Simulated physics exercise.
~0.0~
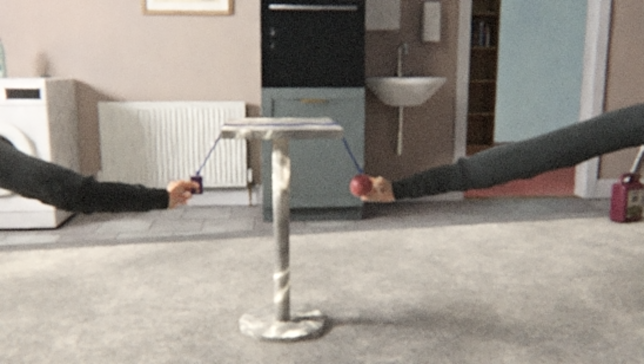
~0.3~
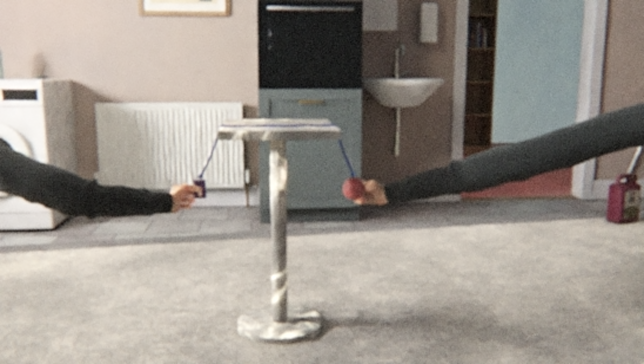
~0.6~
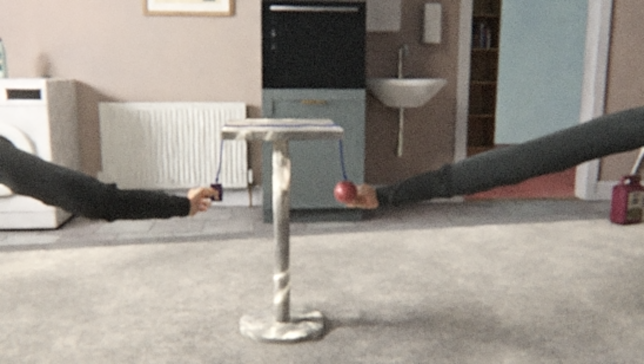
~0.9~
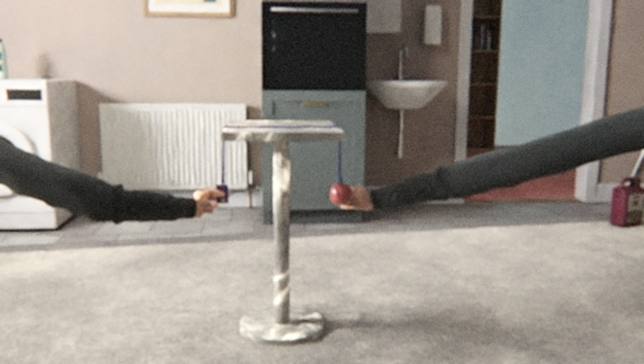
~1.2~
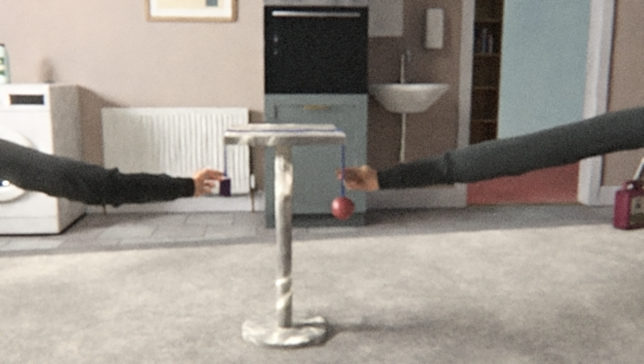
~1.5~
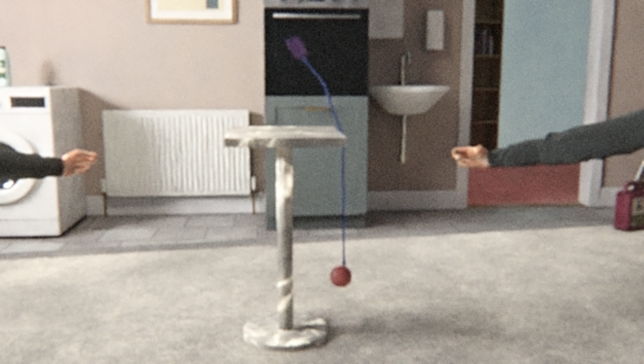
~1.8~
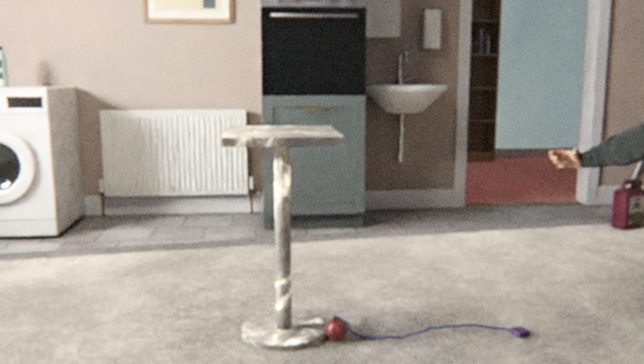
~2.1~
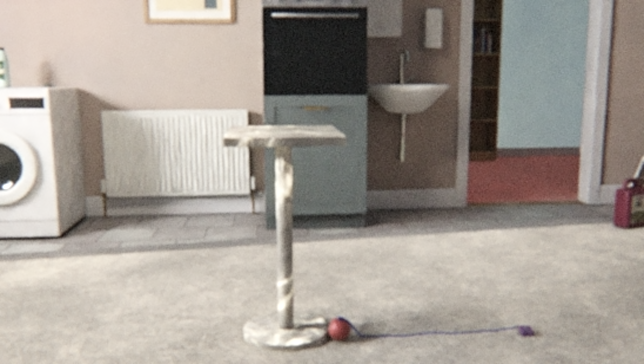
In a room with a sink, two hands release a cord draped over a stand, the red ball dropping and dragging everything floorward.
